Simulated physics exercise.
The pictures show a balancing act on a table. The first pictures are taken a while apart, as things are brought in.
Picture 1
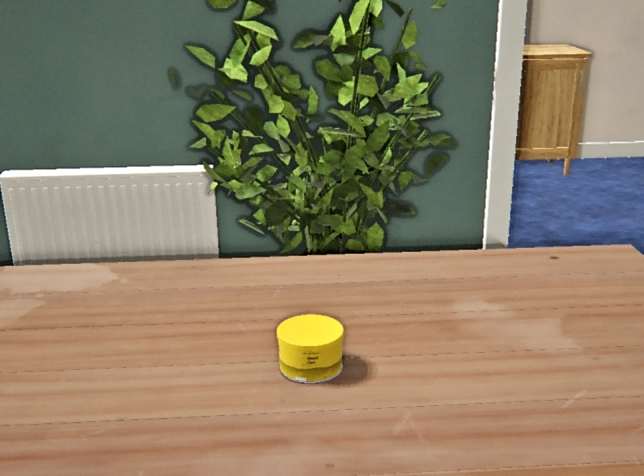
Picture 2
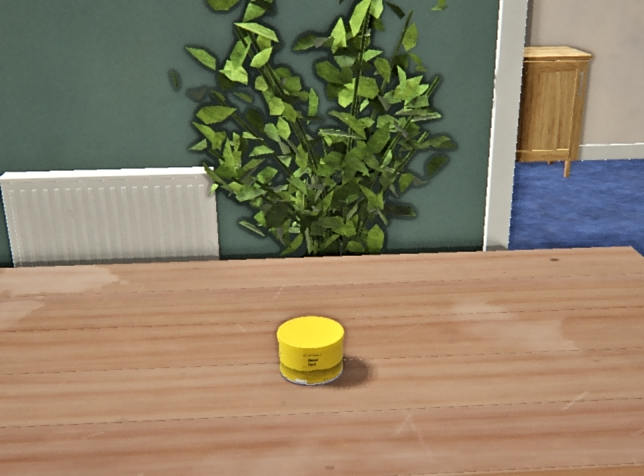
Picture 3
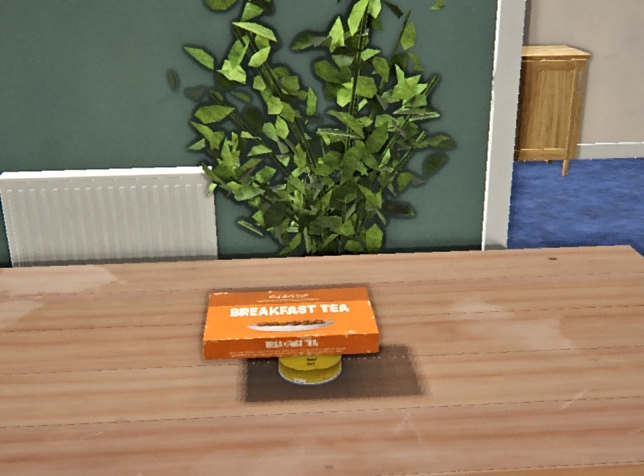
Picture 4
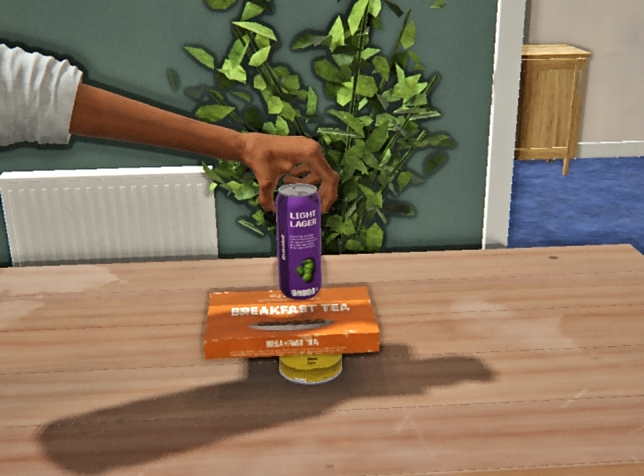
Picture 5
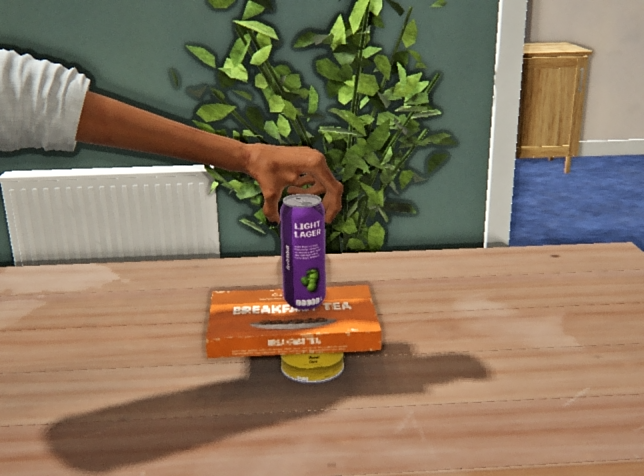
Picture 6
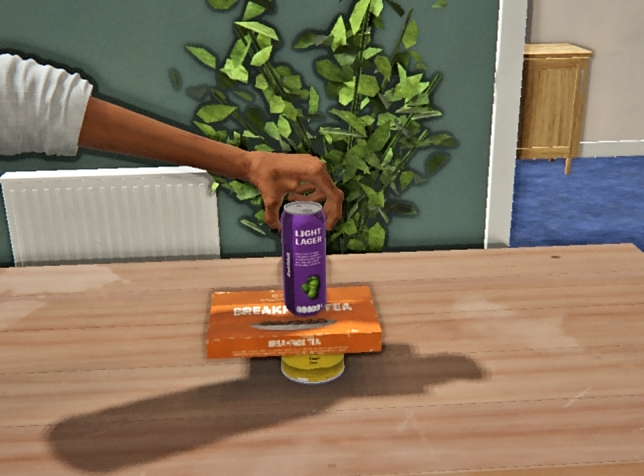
A hand lowers a purple can onto an orange tea box atop a yellow tub.
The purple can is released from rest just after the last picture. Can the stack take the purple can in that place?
Here the stack keeps its balance.
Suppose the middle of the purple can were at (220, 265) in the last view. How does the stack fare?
Then it comes apart.
Then, 0.20 s after the last picture, nothing has stirred.
Then, 0.50 s after the last picture, purple can resting near (304, 260).
At rest, all 3 in place. Seen from the same camera at the end, purple can near (304, 260). The stack holds.
